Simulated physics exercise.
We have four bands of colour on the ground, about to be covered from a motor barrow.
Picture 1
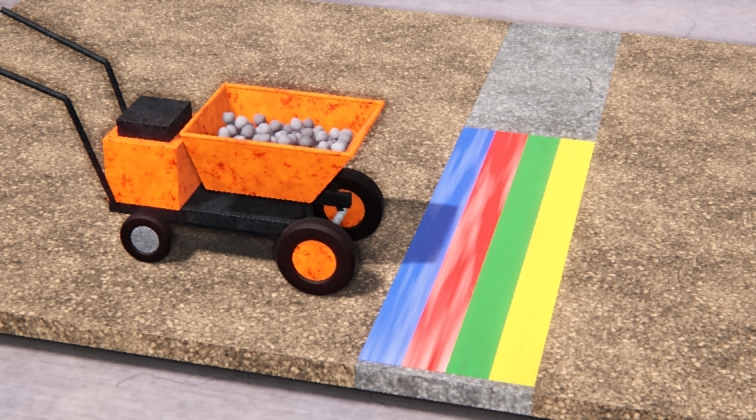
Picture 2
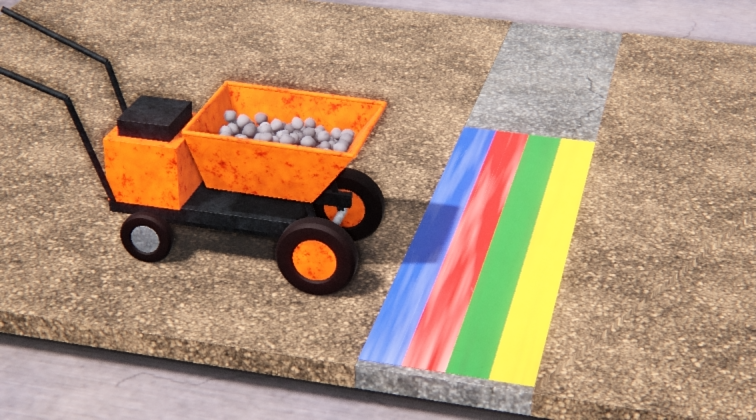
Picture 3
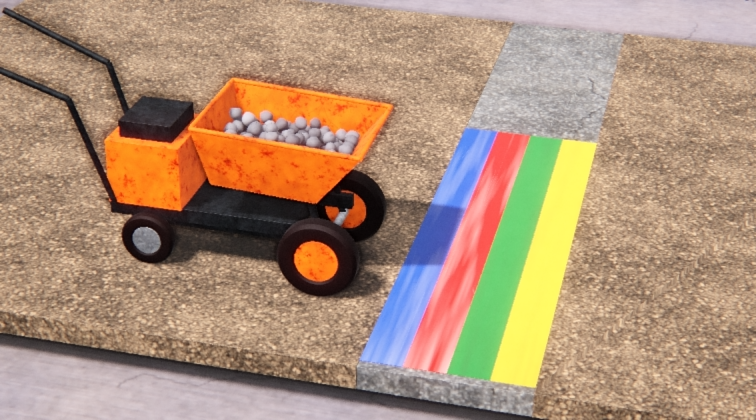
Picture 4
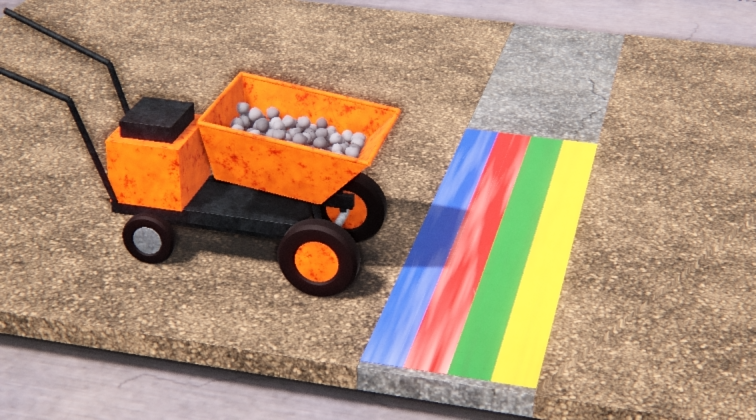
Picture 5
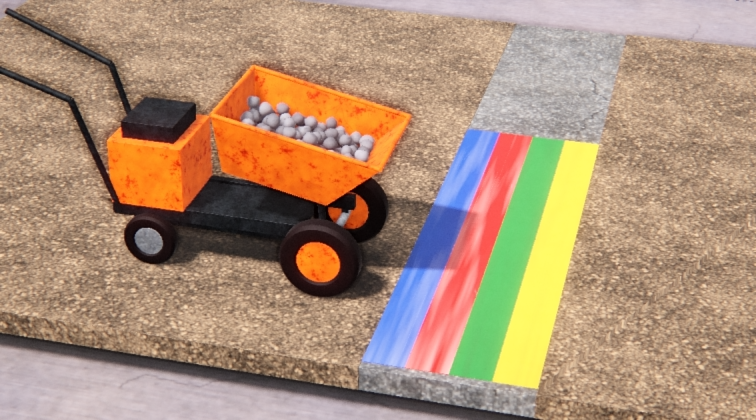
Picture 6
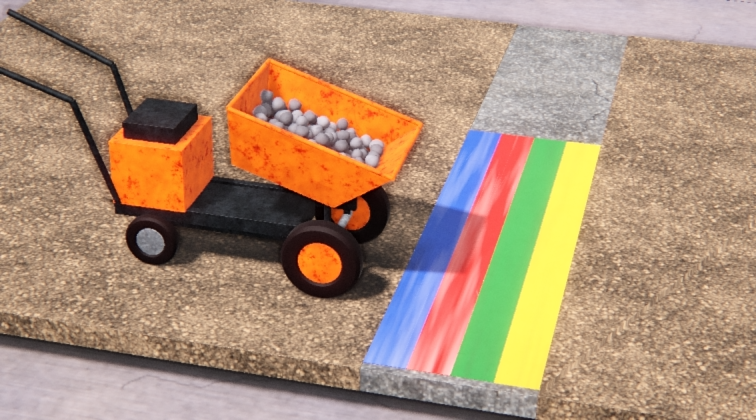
The clip opens on an orange motor barrow holding grey round cobbles in a level skip, standing left of blue, red, green and yellow bands on the ground. The skip then gradually tilts toward the bands, its rear rising and front lip dipping, while the cobbles shift slightly inside.
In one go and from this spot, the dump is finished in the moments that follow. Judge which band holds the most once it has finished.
Most on it: Green.
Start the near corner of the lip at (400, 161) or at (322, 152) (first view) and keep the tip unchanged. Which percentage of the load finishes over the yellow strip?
In order, close to 40 and 10 in a hundred.
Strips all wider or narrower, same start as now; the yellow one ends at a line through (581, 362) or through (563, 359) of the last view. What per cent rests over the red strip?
Shares in turn: 40 %; 30 %.
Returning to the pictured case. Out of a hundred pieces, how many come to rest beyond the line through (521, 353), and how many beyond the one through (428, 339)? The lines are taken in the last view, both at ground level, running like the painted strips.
Around 20 percent for the first and 80 percent for the second.
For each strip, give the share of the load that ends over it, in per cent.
In per cent, approximately: Blue 0, red 20, green 35, yellow 20.
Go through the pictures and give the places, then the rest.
Lip of the skip at (351, 155), level; top of the load at (291, 140), round cobbles; blue strip at (394, 328); red strip at (436, 334); green strip at (479, 340); yellow strip at (521, 346), in the first frame.
Lip of the skip at (353, 156), level; top of the load at (293, 139), in the second frame.
Lip of the skip at (360, 159), tipped barely; top of the load at (265, 139), in the third frame.
Lip of the skip at (368, 164), tipped a little; top of the load at (272, 137), in the fourth frame.
Lip of the skip at (380, 170), tipped a little; top of the load at (275, 133), in the fifth frame.
Lip of the skip at (392, 178), tipped clearly; top of the load at (274, 127); blue strip at (400, 330); red strip at (441, 337); green strip at (484, 343); yellow strip at (527, 350), in the sixth frame.
Soon after the last picture, skip tipped steeply; all in the skip.
A little later, skip tipped right over; most in the skip; a small part over the red strip; a small part over the green strip.
Later still, skip tipped right over; about a quarter in the skip; about a quarter over the red strip; about a third over the green strip; about a quarter over the yellow strip; a small part off the paint.
At rest, skip tipped right over; a small part in the skip; none over the blue strip; about a quarter over the red strip; about a third over the green strip; about a quarter over the yellow strip; a small part off the paint.
